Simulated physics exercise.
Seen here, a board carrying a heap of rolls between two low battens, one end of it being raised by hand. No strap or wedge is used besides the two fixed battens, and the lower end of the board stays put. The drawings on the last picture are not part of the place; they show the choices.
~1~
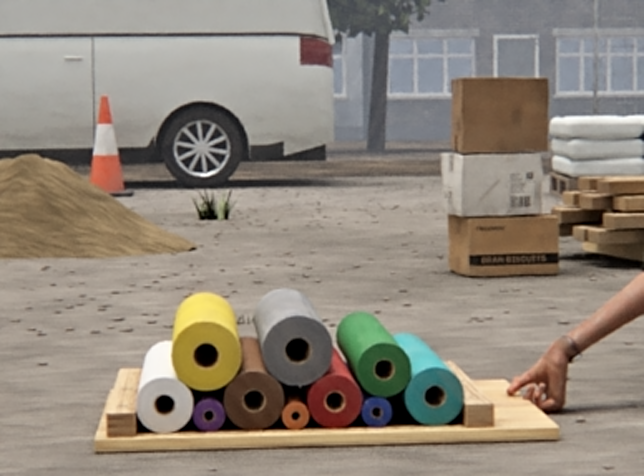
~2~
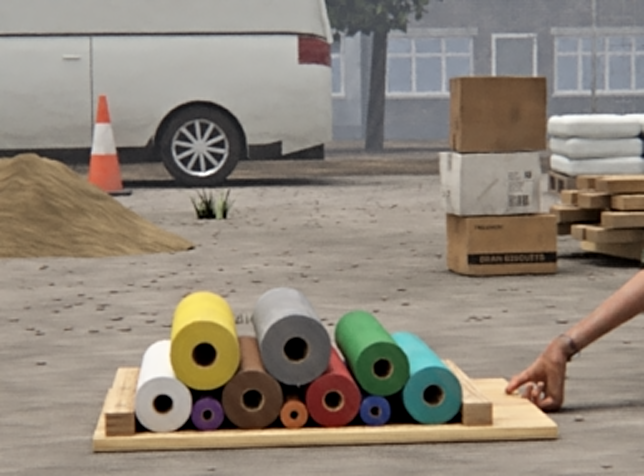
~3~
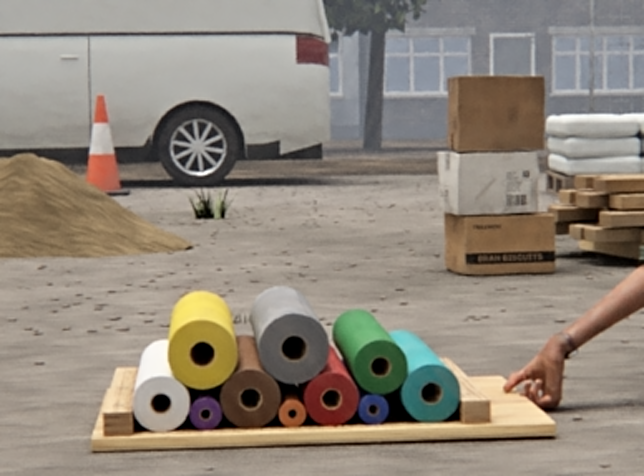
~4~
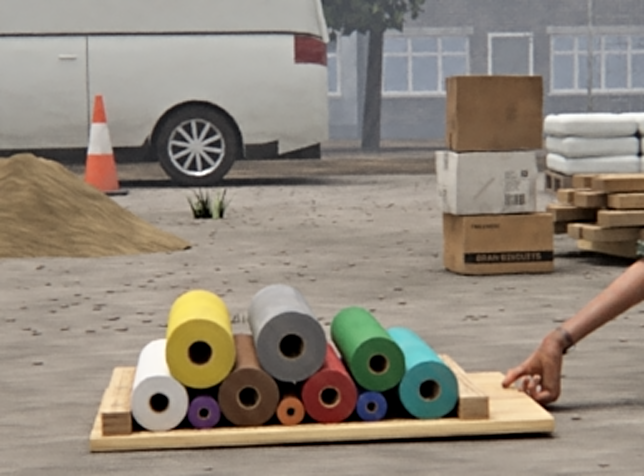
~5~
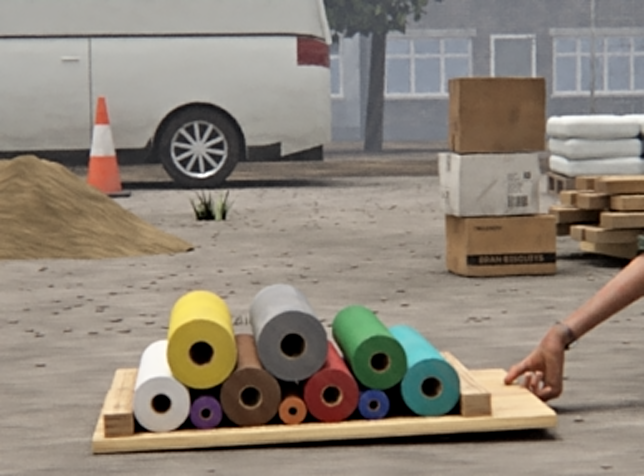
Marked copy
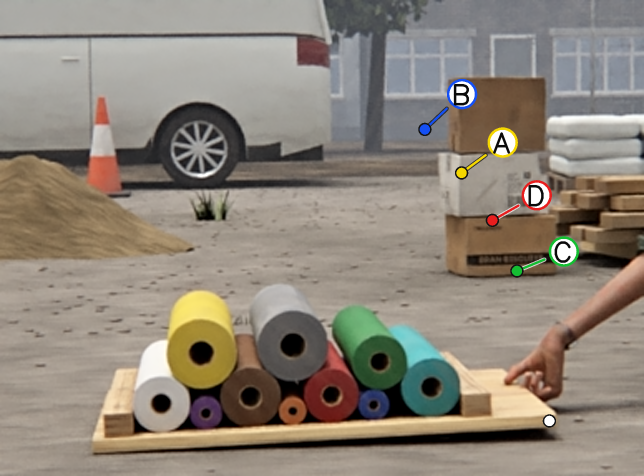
In a dusty yard near a parked white van, colorful rolls sat piled between two low battens on a board while a hand at its right end raised that end slightly, and the rolls stayed stacked.
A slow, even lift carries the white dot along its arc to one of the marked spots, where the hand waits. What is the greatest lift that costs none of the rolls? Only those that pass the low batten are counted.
A is the limit.
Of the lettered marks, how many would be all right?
Three of them.
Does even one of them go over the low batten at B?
Yes.
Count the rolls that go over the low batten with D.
It comes to none.
On the marked copy, A at (462, 173); B at (425, 130); C at (517, 271); D at (492, 220); the white dot at (549, 421).
Taking A. A third of the way, board at 20°.
Two thirds of the way, board at 35°.
When it is over, board at 35°, none over the low batten.
As for the rest, B two over the low batten (yellow, grey); C none over the low batten; D none over the low batten.
